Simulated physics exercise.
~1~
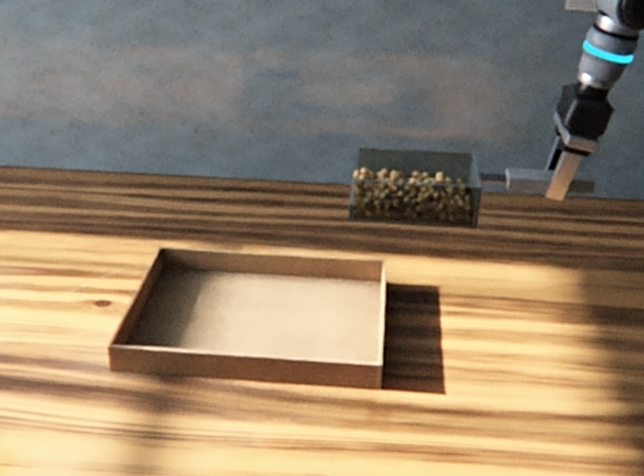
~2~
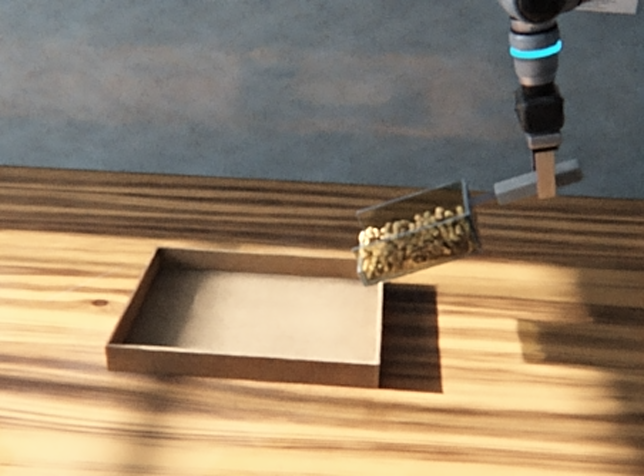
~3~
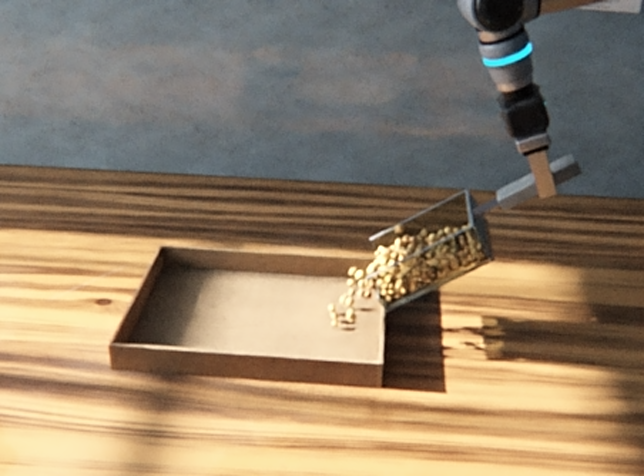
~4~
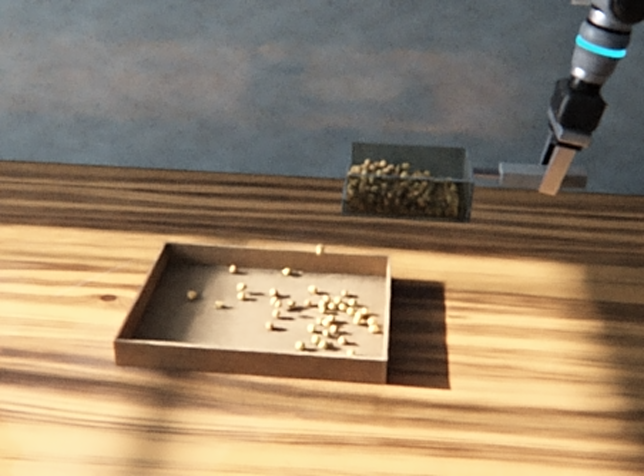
A robot arm holding a clear box of dried chickpeas lowered it and tipped it forward over a shallow brown tray, spilling some in, then raised and levelled it, leaving a scattering in the tray and most still in the box.
